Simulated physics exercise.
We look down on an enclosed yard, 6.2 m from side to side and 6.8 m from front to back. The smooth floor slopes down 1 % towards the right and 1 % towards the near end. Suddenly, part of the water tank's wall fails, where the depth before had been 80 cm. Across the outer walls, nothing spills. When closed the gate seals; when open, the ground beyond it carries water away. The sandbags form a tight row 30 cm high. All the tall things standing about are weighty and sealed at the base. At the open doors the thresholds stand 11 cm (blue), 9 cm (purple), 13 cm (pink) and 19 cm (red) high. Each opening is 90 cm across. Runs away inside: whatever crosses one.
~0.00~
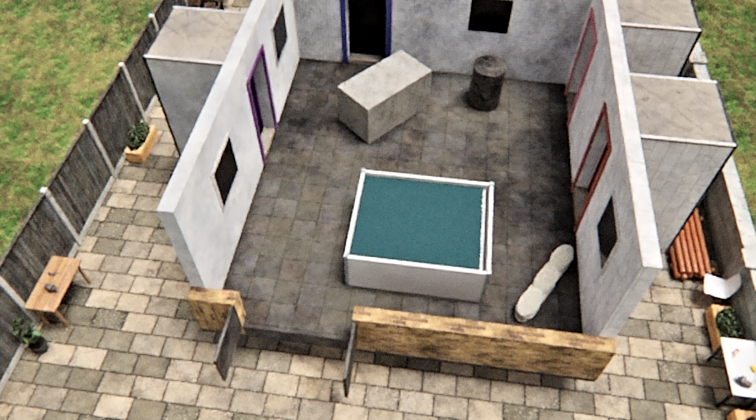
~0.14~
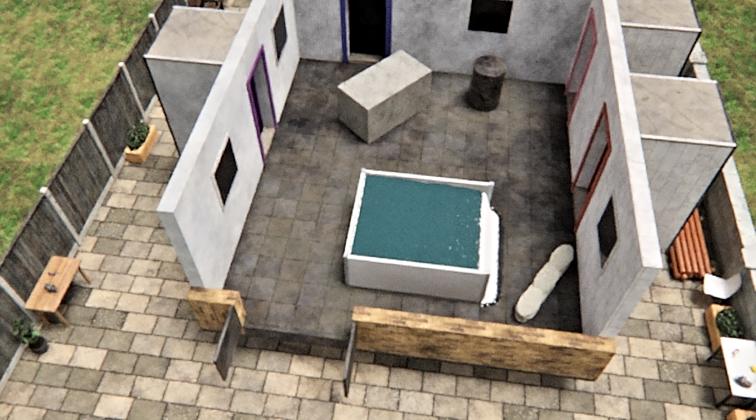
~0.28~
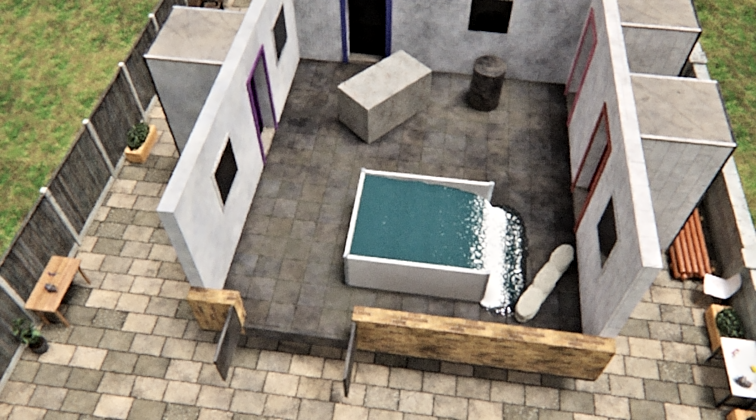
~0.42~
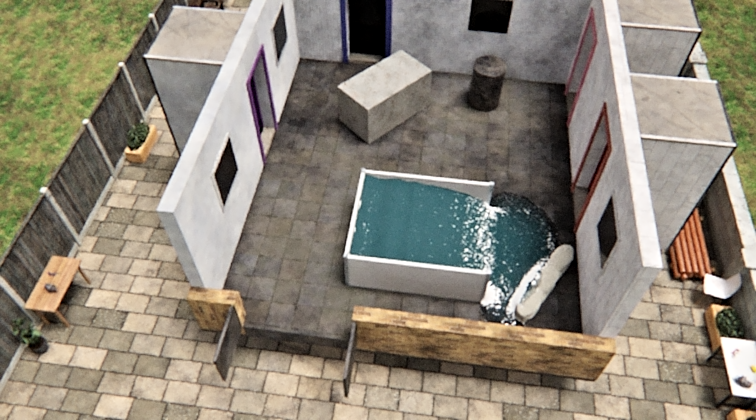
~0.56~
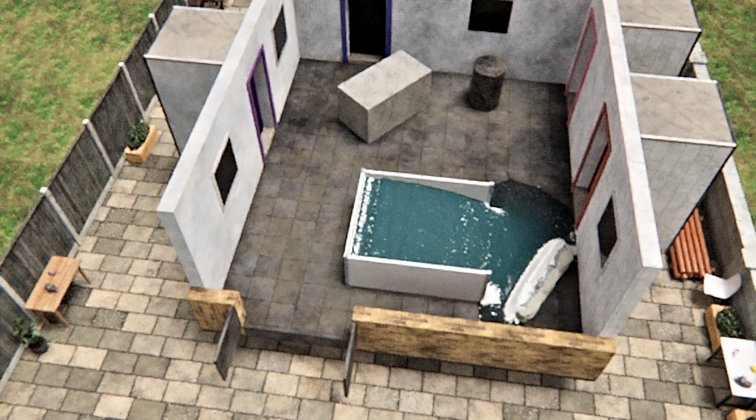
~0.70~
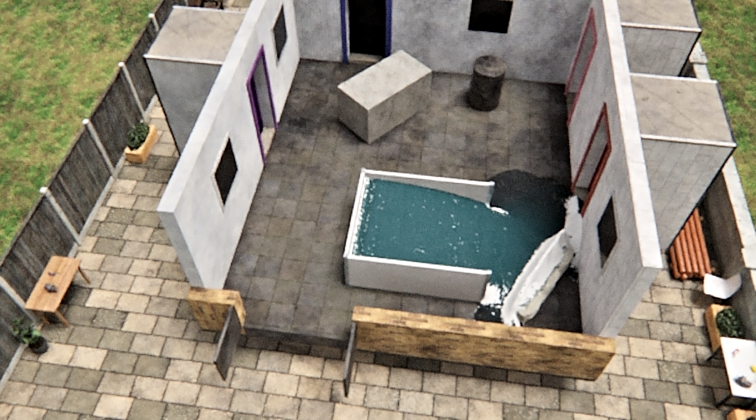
Teal water bursts through the tank's right side and spreads around the pale rounded object.
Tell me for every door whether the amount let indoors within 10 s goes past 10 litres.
Here it is: The blue door stays short of it; the purple door stays short of it; the pink door goes past it; the red door goes past it.
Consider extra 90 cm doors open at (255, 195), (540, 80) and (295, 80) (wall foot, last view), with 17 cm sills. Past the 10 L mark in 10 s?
Less, more, less.
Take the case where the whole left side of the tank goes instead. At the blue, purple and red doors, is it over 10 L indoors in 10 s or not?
Door by door - blue: Out of bounds, purple: Out of bounds, red: Within bounds.
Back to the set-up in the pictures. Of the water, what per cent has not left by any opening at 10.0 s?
Near 84 in a hundred is still there.
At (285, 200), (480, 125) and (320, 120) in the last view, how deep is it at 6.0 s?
Depth readings in turn - 3, 11, 1 cm.
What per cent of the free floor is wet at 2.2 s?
Some 35 per cent of the floor is wet.
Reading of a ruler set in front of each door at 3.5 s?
Door by door in cm, blue shows 1, purple shows 0, pink shows 12, red shows 22.
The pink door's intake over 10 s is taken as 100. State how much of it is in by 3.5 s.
By that time, around 0 per cent.
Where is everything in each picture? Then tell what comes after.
The first picture shows the water tank at (422, 221) is whole and still, 80 cm deep.
In the second picture, water pours out at (484, 247) and has run 1.0 m, to a hidden place; typically 10 cm deep outside, 80 cm at the water tank's back.
In the third picture, water pours out at (483, 247) and has run 1.2 m, to (503, 208); typically 12 cm deep outside, 80 cm at the water tank's back.
In the fourth picture, water pours out at (483, 248) and has run 1.6 m, to (528, 204); typically 15 cm deep outside, 78 cm at the water tank's back.
In the fifth picture, the front is at (572, 218), 2.0 m from the gap at (483, 248); 3.9 m2 of floor is under water; 69 cm left at the back of the water tank.
In the sixth picture, the front is at (570, 192), 2.4 m from the gap at (483, 249); 4.4 m2 of floor is under water; 67 cm left at the back of the water tank.
After 1.4 s water covers 20 % of the floor and is deepest (56 cm) near (532, 286); blue door not reached, purple door not reached, pink door not reached, red door 40 cm at the sill, 41 L in.
After 2.2 s water covers 35 % of the floor and is deepest (44 cm) near (532, 286); blue door not reached, purple door not reached, pink door 9 cm at the sill, 0 L in, red door 36 cm at the sill, 136 L in.
After 3.5 s water covers 50 % of the floor and is deepest (34 cm) near (545, 96); blue door not reached, purple door not reached, pink door 12 cm at the sill, 1 L in, red door 22 cm at the sill, 194 L in.
After 6.0 s water covers 85 % of the floor and is deepest (18 cm) near (564, 144); blue door 6 cm at the sill, 1 L in, purple door 3 cm at the sill, 0 L in, pink door 17 cm at the sill, 68 L in, red door 11 cm at the sill, 198 L in.
After 10.0 s water covers 95 % of the floor and is deepest (14 cm) near (402, 199); blue door 3 cm at the sill, 1 L in, purple door 3 cm at the sill, 0 L in, pink door 8 cm at the sill, 75 L in, red door 12 cm at the sill, 198 L in.
